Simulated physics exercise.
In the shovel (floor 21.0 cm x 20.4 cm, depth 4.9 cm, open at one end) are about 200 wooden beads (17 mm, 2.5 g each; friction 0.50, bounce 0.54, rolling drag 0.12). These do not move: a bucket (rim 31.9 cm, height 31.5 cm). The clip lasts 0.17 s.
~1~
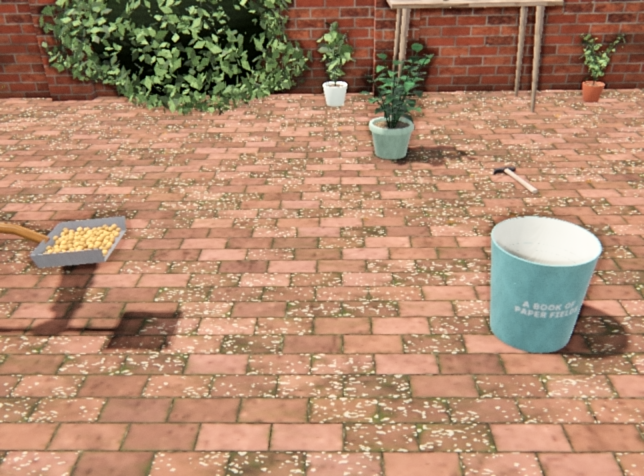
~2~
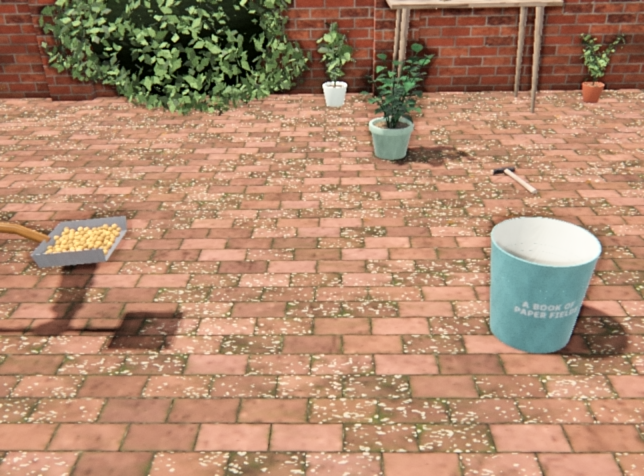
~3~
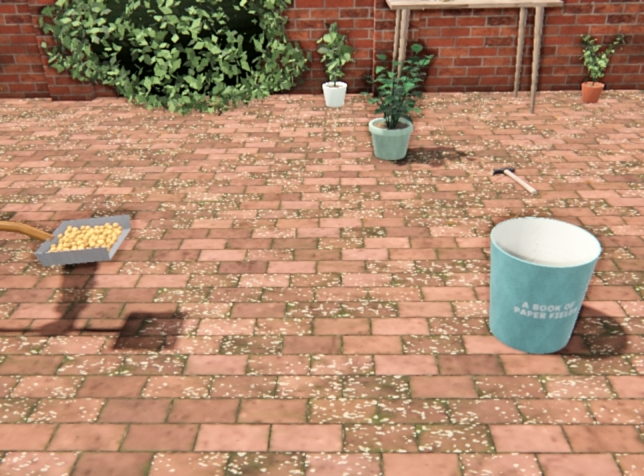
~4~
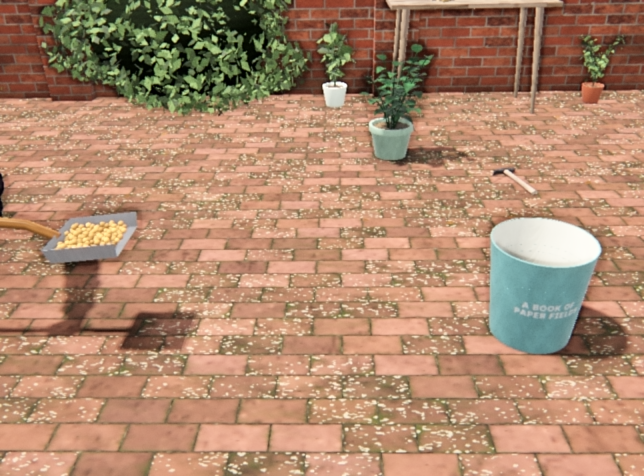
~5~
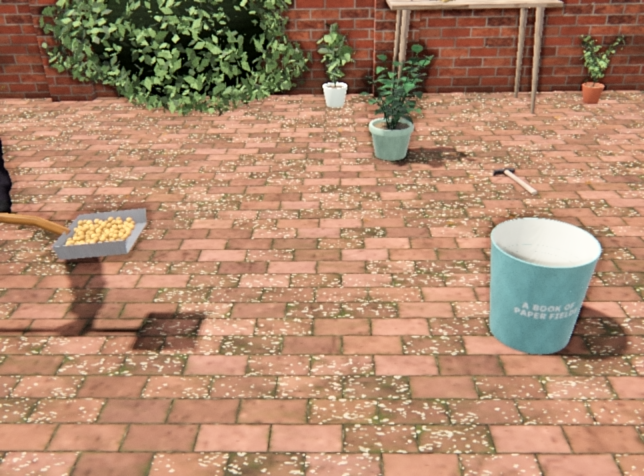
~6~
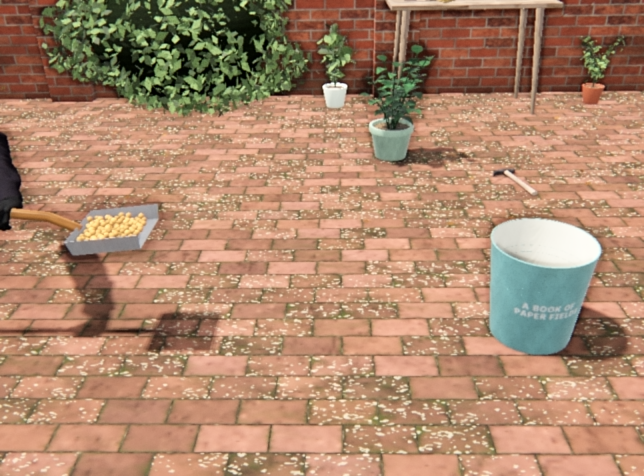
A dark-sleeved arm came into view at the left edge as a shovel of yellow beads moved slowly a short way right above a brick patio, while a teal bucket stood still on the right.
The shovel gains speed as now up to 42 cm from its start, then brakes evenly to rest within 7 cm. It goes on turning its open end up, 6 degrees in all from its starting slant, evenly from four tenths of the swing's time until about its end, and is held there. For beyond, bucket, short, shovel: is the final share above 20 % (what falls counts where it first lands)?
Beyond under, bucket under, short over, shovel under.
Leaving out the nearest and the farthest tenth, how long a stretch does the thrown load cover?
Some 15 cm.
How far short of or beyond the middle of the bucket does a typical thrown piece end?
Some 15 cm short of it.
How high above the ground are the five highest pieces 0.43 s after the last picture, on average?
About 50 cm.
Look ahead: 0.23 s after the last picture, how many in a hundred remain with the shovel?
Roughly 40 per cent.
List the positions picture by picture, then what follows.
Shovel at (66, 253); tilt 6 degrees; moved 0.0 cm; low side left; open edge at (118, 245); middle of the load at (83, 241); bucket at (545, 239), in the first picture.
Shovel at (67, 253); tilt 6 degrees; moved 0.5 cm; low side left; open edge at (119, 245); middle of the load at (84, 240), in the second picture.
Shovel at (71, 251); tilt 6 degrees; moved 2.0 cm; low side left; open edge at (123, 243); middle of the load at (86, 239), in the third picture.
Shovel at (78, 249); tilt 6 degrees; moved 4.6 cm; low side left; open edge at (130, 241); middle of the load at (92, 236), in the fourth picture.
Shovel at (88, 245); tilt 6 degrees; moved 8.1 cm; low side left; open edge at (140, 237); middle of the load at (99, 232), in the fifth picture.
Shovel at (101, 240); tilt 6 degrees; moved 12.7 cm; low side left; open edge at (152, 233); middle of the load at (108, 229); bucket at (545, 241), in the sixth picture.
Then, 0.13 s after the last picture, tilt 8 degrees; shovel 100 %; middle of all pieces near (175, 207).
Then, 0.23 s after the last picture, tilt 11 degrees; shovel 40 %, in the air 60 %; middle of all pieces near (259, 187).
Then, 0.33 s after the last picture, tilt 11 degrees; in the air 100 %; middle of all pieces near (332, 192).
Then, 0.43 s after the last picture, tilt 11 degrees; in the air 100 %; middle of all pieces near (396, 222).
In the end, beyond 0 %, bucket 0 %, short 100 %, shovel 0 %.
